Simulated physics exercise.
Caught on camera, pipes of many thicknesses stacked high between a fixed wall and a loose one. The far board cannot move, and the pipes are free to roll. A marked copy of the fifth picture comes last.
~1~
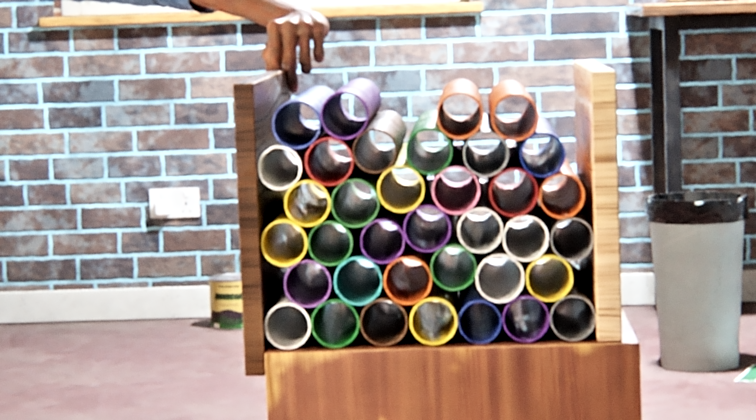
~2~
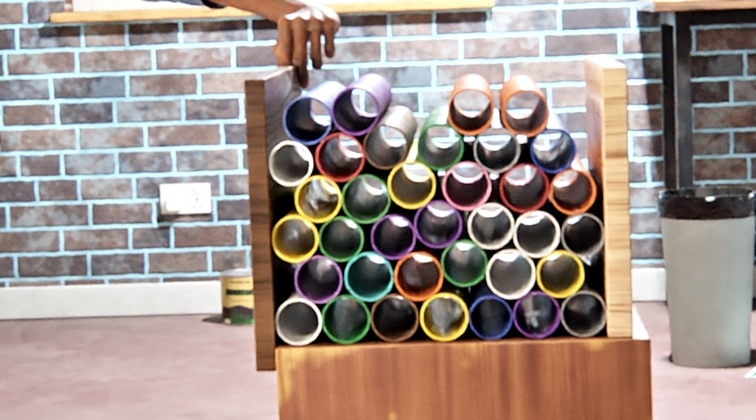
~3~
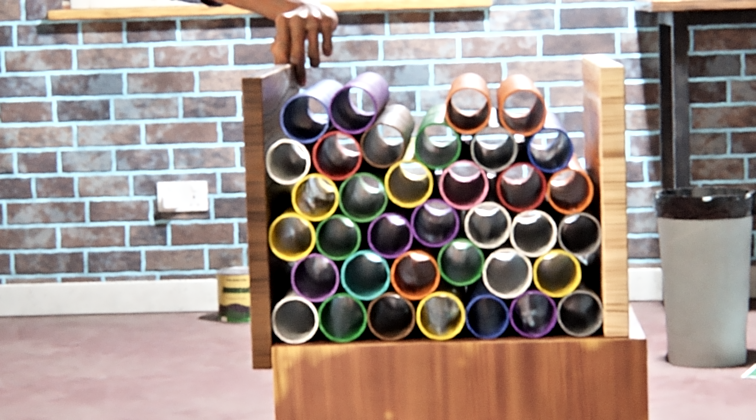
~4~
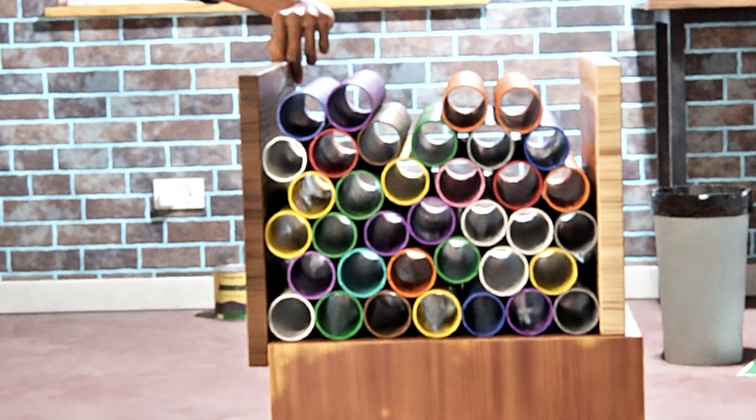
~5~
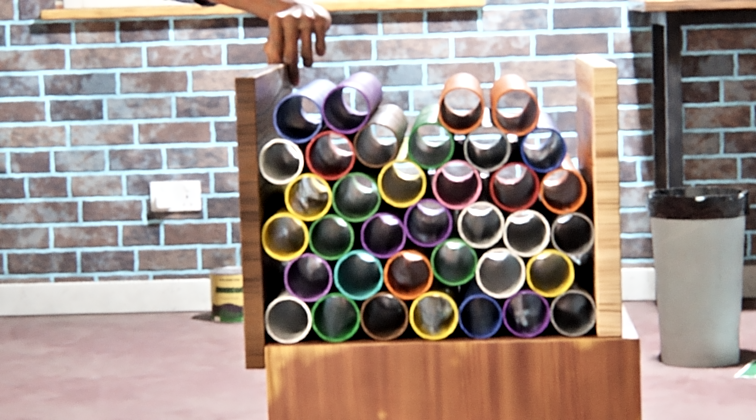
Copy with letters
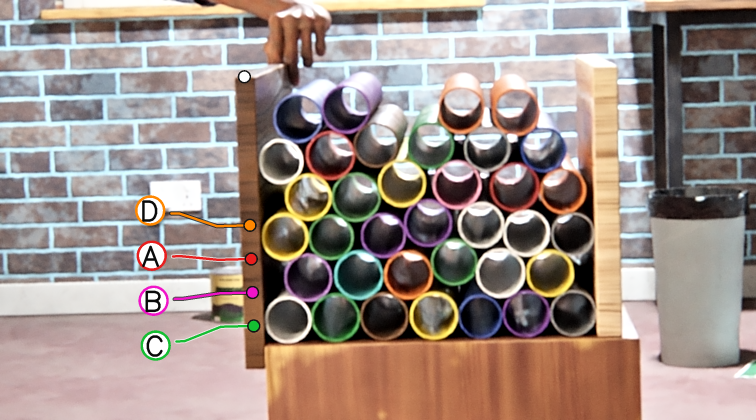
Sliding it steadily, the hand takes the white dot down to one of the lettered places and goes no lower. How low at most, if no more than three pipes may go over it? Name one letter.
No lower than A.
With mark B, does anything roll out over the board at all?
Yes.
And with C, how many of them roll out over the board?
It comes to six.
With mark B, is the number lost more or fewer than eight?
It loses fewer than eight.
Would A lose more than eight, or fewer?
Fewer than eight.
On the marked copy, A at (251, 259); B at (252, 292); C at (253, 326); D at (250, 226); the white dot at (244, 77).
Taking A. A third of the way, top of the board (259, 155).
Two thirds of the way, top of the board (262, 246).
When it is over, top of the board (262, 258), two out over the board.
As for the rest, B more than three out over the board; C more than three out over the board; D two out over the board.
